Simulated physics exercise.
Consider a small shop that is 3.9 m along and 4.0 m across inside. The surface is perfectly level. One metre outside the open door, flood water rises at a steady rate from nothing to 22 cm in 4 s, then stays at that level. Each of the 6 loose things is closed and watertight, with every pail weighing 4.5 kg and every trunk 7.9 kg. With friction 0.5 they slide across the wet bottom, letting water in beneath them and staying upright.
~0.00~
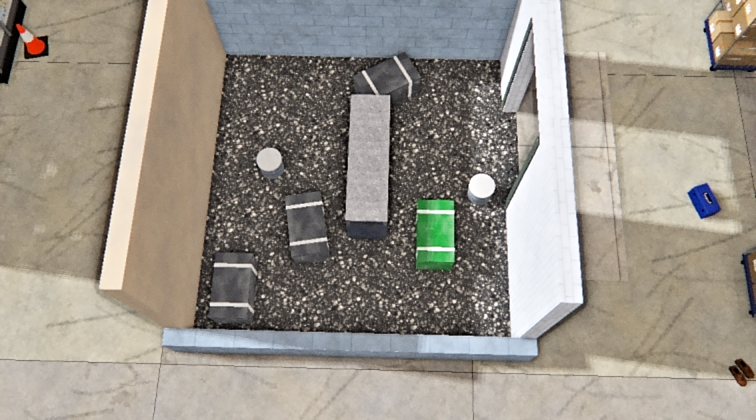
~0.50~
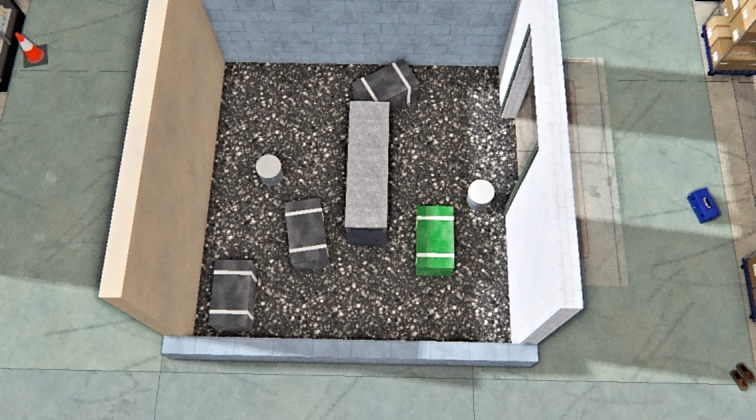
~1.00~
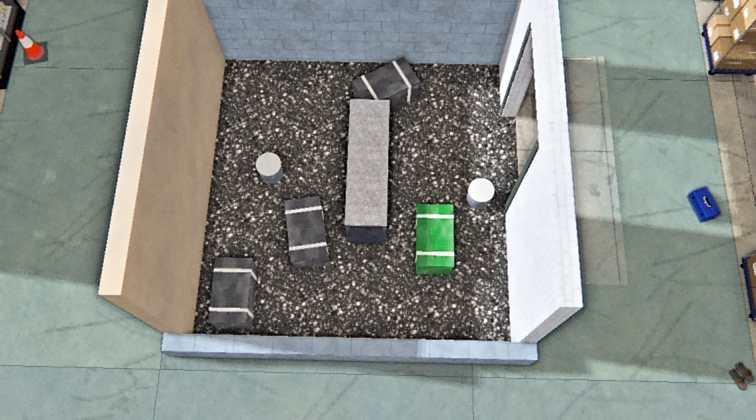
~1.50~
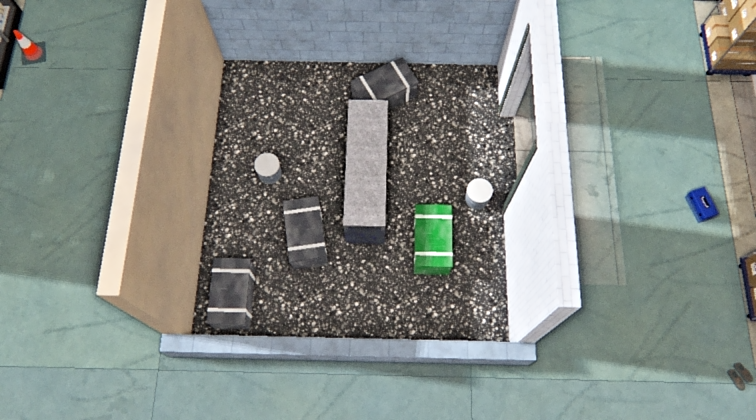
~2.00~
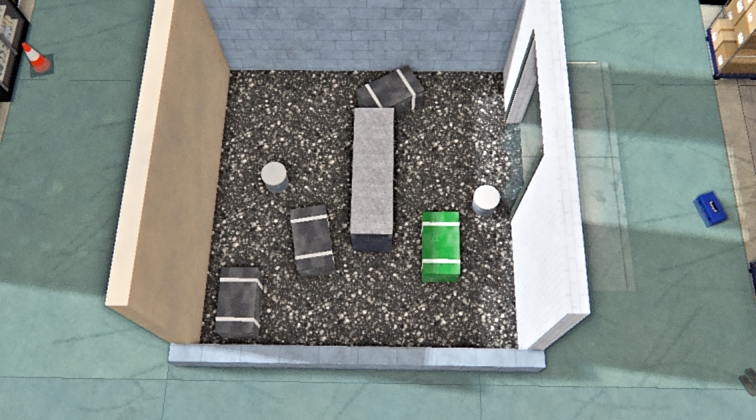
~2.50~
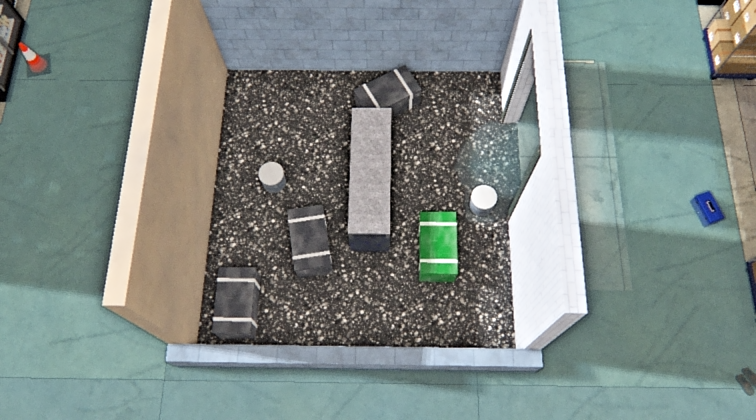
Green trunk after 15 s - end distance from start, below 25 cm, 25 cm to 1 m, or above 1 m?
Expect it to be pushed part of a metre.
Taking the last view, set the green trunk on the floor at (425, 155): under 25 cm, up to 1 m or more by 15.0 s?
Well, it gets shoved far.
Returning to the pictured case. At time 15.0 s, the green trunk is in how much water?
13 cm, roughly.
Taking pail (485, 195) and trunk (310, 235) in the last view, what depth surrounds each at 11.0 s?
Depths: Near 9 cm, then near 7 cm.
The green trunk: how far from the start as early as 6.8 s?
About 60 cm out of place.
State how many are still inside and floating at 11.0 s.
Of them, 6.
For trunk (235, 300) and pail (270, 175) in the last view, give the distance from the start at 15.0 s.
The first is 120 cm from its start, the second 80 cm.
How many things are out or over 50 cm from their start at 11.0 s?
The number comes to 3.
After 3.5 s the green trunk is near (439, 242), 0.0 m from its start, aground; 0 afloat.
After 6.8 s the green trunk is near (478, 282), 0.7 m from its start, afloat; 2 afloat.
After 11.0 s the green trunk is near (465, 228), 0.4 m from its start, afloat; 6 afloat.
After 15.0 s the green trunk is near (478, 218), 0.6 m from its start, afloat; 6 afloat.
